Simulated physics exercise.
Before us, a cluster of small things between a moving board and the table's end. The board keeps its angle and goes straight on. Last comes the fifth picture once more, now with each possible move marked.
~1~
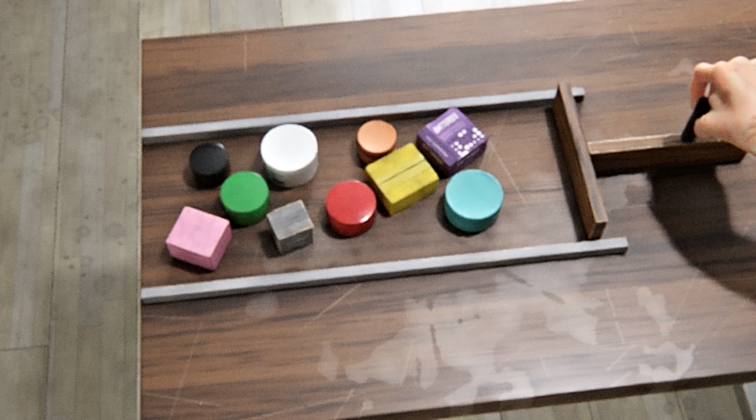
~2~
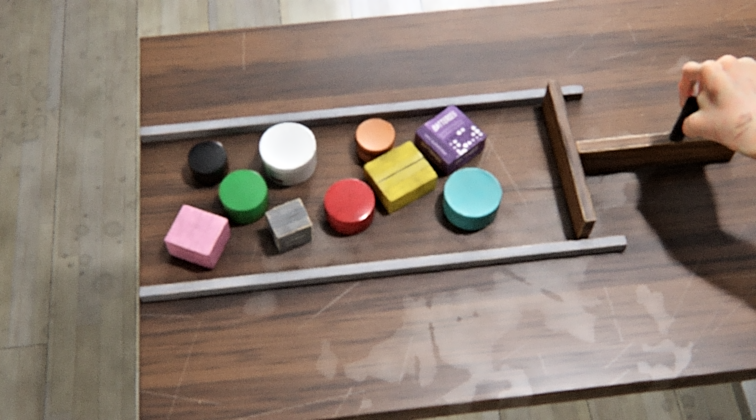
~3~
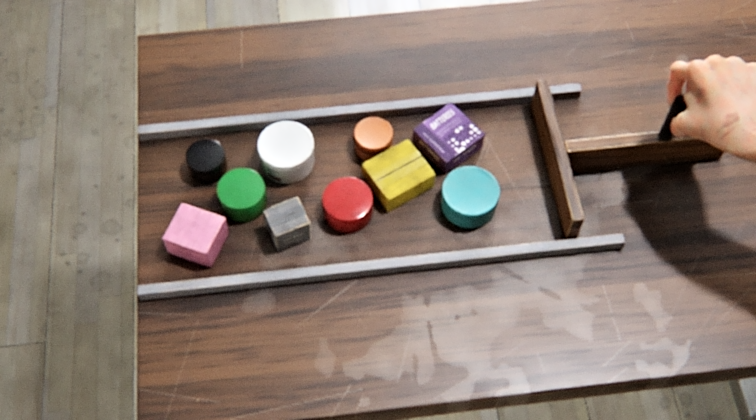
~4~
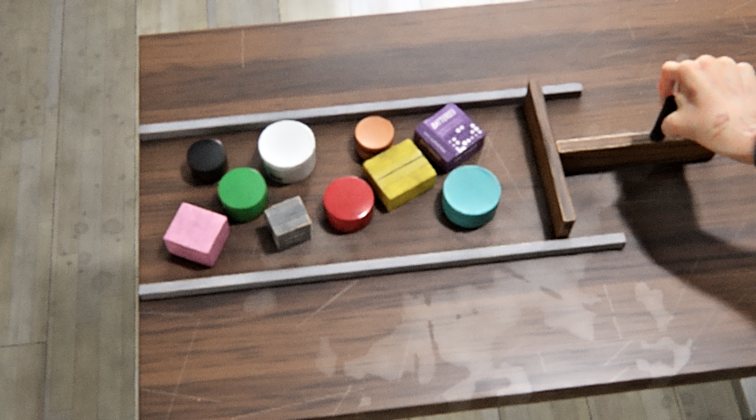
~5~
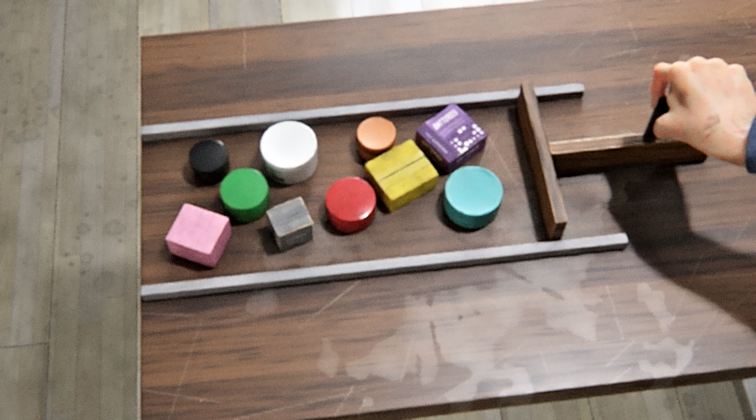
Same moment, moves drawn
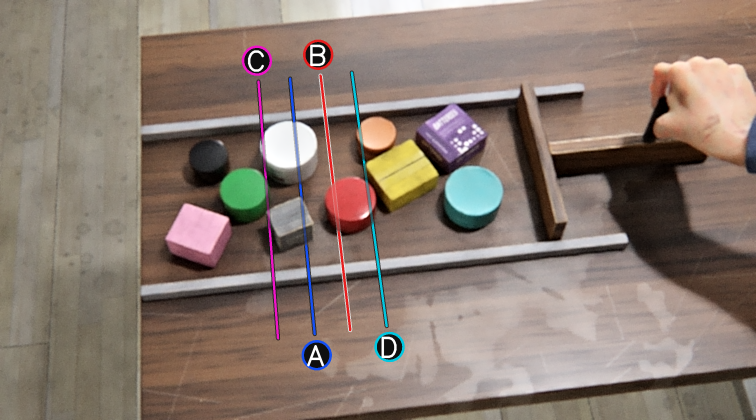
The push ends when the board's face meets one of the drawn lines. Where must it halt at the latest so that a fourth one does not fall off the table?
Line C.
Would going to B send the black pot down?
By then, no.
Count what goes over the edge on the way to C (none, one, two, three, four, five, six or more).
In all, two.
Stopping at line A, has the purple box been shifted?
Yes.
On the marked copy, A at (301, 197); B at (334, 193); C at (268, 200); D at (368, 190).
Following C. Soon after the start, board (446, 159); grey box (285, 227); purple box (396, 142).
Later, board (346, 169); pink block (182, 242); black pot (182, 169).
In the end, board (269, 177); pink block over the edge; black pot over the edge; two fallen.
As for the rest, A is within the limit but short; B is within the limit but short; D is within the limit but short.
